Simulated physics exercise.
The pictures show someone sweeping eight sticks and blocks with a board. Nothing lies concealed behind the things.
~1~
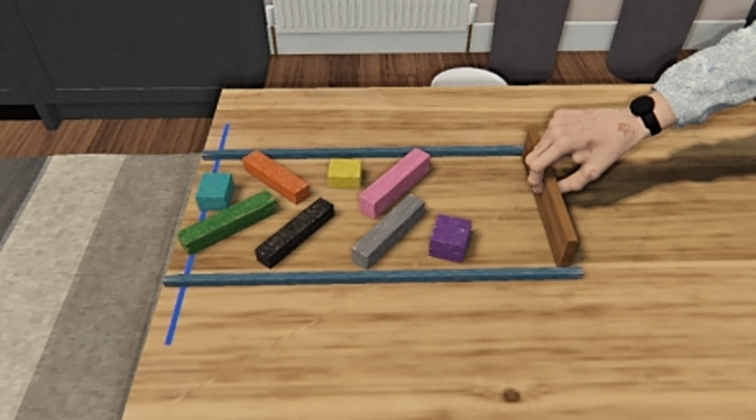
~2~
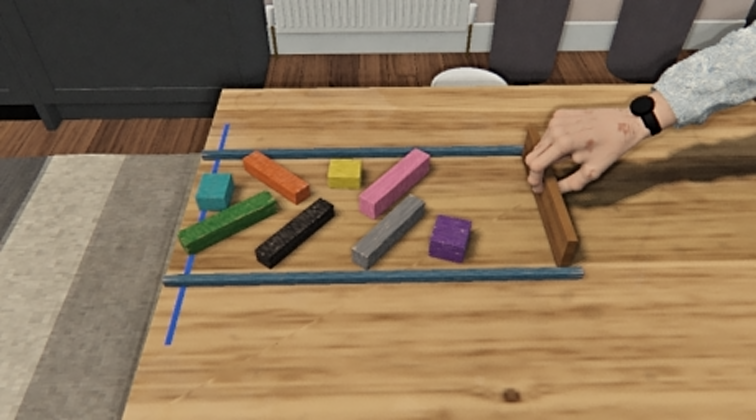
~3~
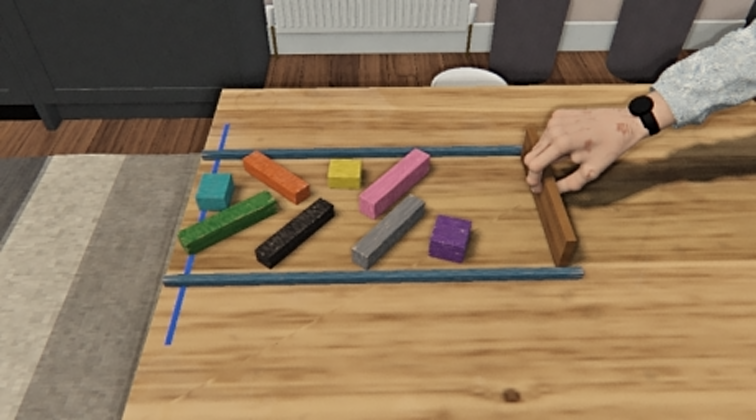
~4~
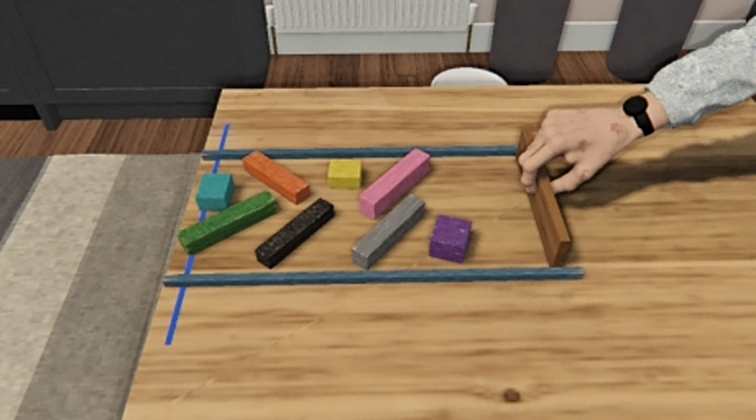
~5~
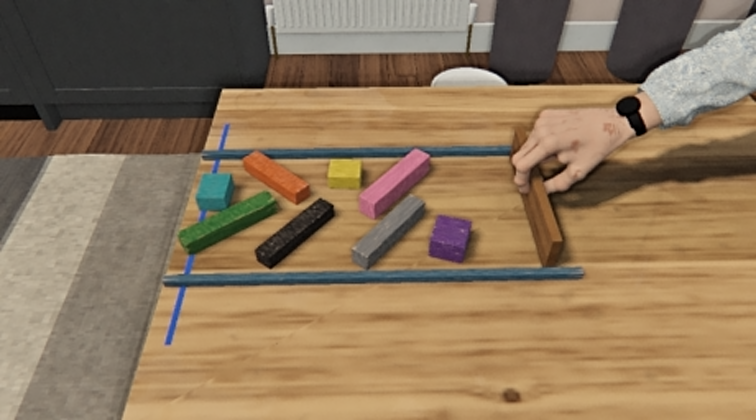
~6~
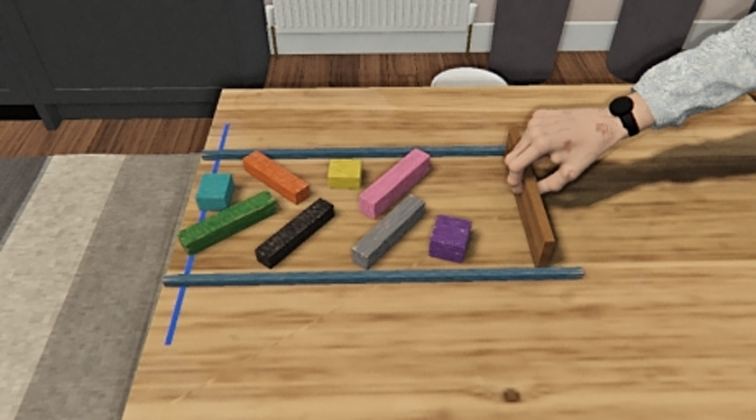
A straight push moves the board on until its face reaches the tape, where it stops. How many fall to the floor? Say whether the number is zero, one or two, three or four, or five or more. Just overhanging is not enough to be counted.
The push clears off a lot, five or more.
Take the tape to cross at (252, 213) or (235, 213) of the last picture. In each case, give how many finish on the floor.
Try by try, 4 and 4.
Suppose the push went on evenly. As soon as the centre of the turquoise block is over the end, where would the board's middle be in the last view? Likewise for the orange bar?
When the turquoise block crosses, the middle is near (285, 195); when the orange bar crosses, near (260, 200).
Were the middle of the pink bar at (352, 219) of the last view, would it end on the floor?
In the end the pink bar slides off.
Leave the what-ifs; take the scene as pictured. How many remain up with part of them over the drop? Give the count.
It totals 1.
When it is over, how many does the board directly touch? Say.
The count is 1.
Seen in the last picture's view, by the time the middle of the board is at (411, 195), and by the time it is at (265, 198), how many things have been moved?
3 by the first point, 8 by the second.
Soon after, none off yet; turquoise block at rest near (215, 192); green bar at rest near (229, 222); orange bar at rest near (276, 177).
In the end, the number that fall off is five or more; gone, pink bar, grey bar, yellow block, black bar, orange bar, green bar and turquoise block.
